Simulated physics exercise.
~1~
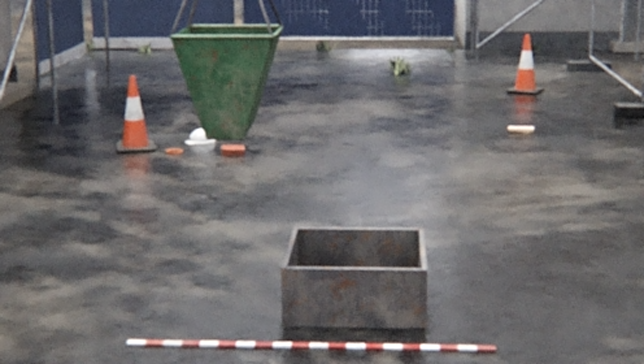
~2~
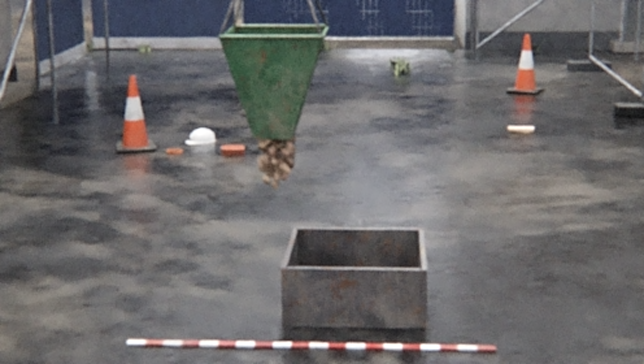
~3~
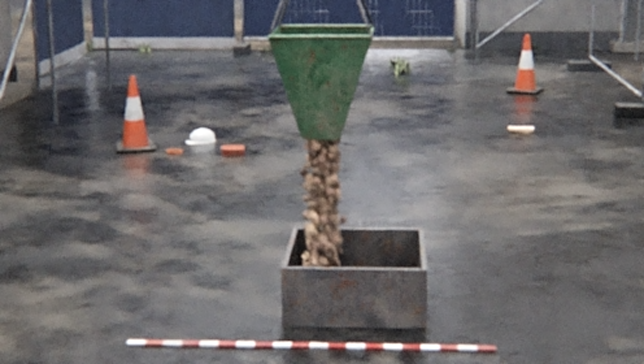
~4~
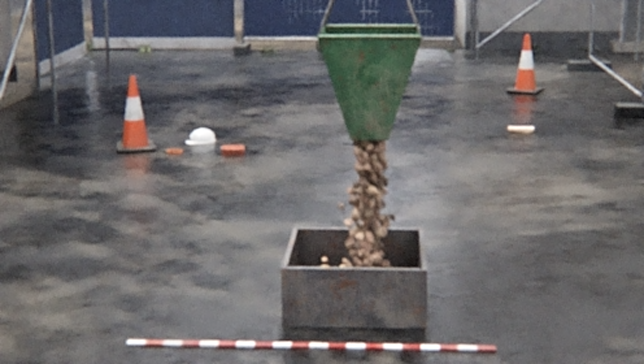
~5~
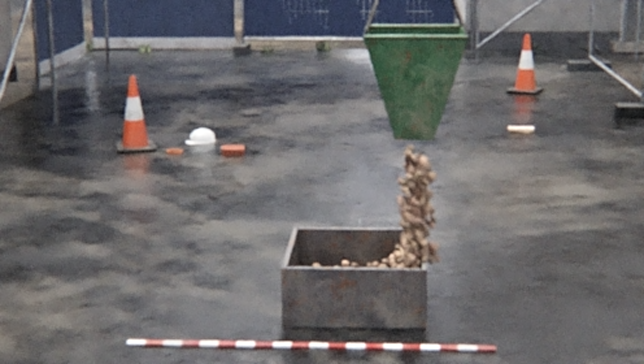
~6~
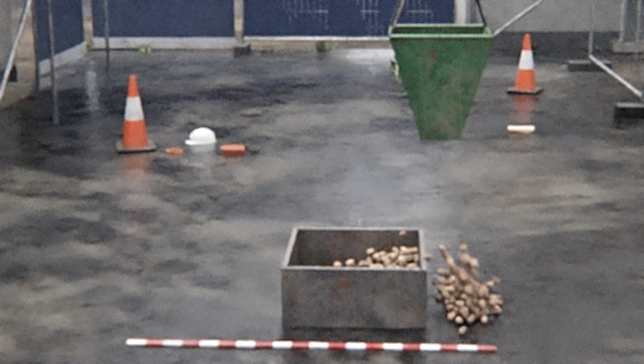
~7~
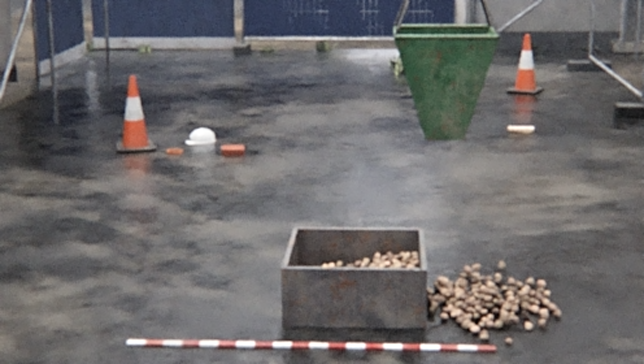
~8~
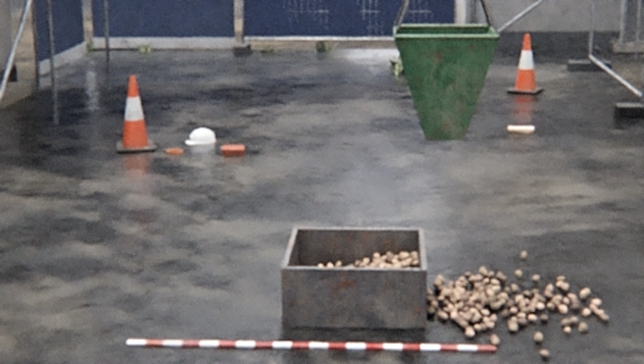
In the video, a green skip moves right above a wet floor, pouring round stones from its bottom into an open bin. The stream passes the bin's right edge before the skip stops, leaving most stones inside and the rest scattered on the floor to the right.
